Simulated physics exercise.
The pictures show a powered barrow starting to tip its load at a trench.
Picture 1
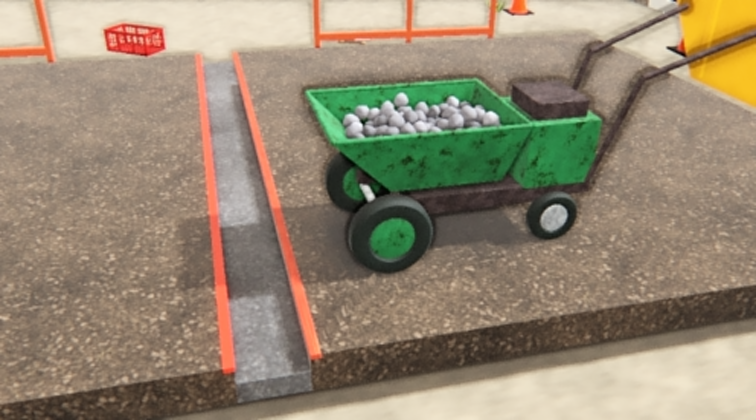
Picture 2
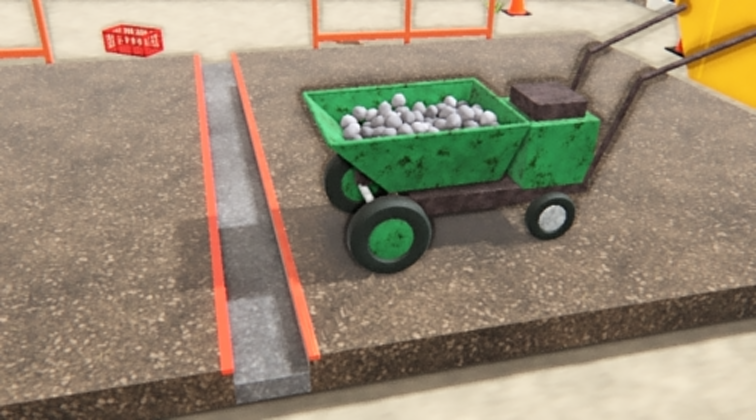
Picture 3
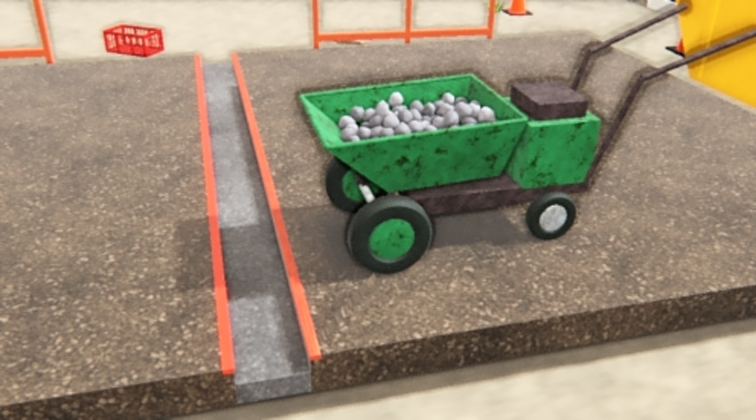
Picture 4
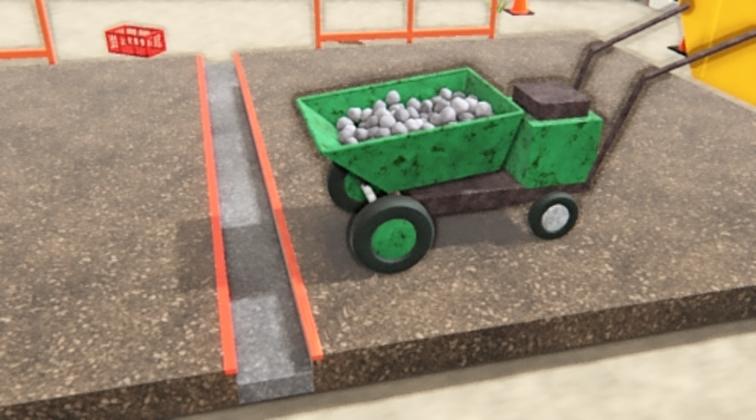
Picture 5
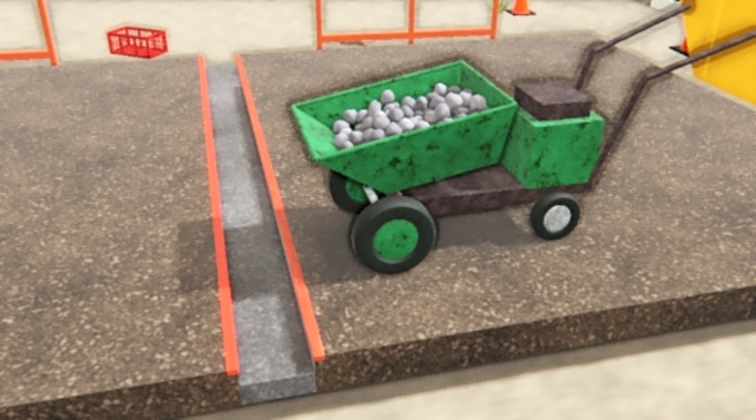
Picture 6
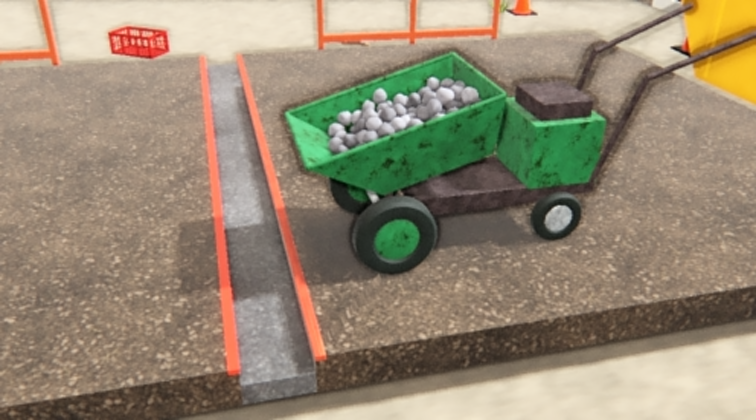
A green powered barrow loaded with round grey cobbles tilting its skip gradually toward a shallow, orange-edged trench on the left.
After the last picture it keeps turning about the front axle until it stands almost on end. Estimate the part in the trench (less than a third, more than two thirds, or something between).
Between the edges lies between a third and two thirds of the load.
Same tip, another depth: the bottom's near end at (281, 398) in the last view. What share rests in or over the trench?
It comes to 70 per cent or so.
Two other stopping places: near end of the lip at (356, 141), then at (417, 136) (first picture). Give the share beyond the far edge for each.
In turn 10 and 0 in a hundred.
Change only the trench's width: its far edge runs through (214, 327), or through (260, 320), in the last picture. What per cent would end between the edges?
In turn 60 and 10 in a hundred.
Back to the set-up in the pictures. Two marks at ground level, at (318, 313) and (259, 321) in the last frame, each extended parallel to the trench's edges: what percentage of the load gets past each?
Near 60 % and 40 %.
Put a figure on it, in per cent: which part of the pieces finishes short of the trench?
Close to 0 per cent.
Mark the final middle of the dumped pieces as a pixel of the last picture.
Close to (241, 250).
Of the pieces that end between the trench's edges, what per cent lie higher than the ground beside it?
Close to 35 per cent.
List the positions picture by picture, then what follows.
The first frame shows lip of the skip at (333, 143), level; top of the load at (410, 118), round cobbles; first edge of the trench at (304, 312); far edge at (224, 323), the trench under half as wide as the skip, and shallow for its width.
The second frame shows lip of the skip at (330, 145), level; top of the load at (421, 129).
The third frame shows lip of the skip at (327, 148), tipped barely; top of the load at (419, 128).
The fourth frame shows lip of the skip at (322, 153), tipped a little; top of the load at (444, 106).
The fifth frame shows lip of the skip at (316, 160), tipped a little; top of the load at (450, 109).
The sixth frame shows lip of the skip at (308, 168), tipped clearly; top of the load at (443, 103); first edge of the trench at (309, 313); far edge at (229, 325).
Soon, skip tipped steeply; all in the skip.
A while on, skip tipped right over; about half in the skip; about a third in or heaped over the trench; a small part beyond it; a stray few falling.
Towards the end, skip tipped right over; about a third in the skip; about half in or heaped over the trench; a small part beyond it.
Finally, skip tipped right over; about a third in the skip; about half in or heaped over the trench; a small part beyond it.
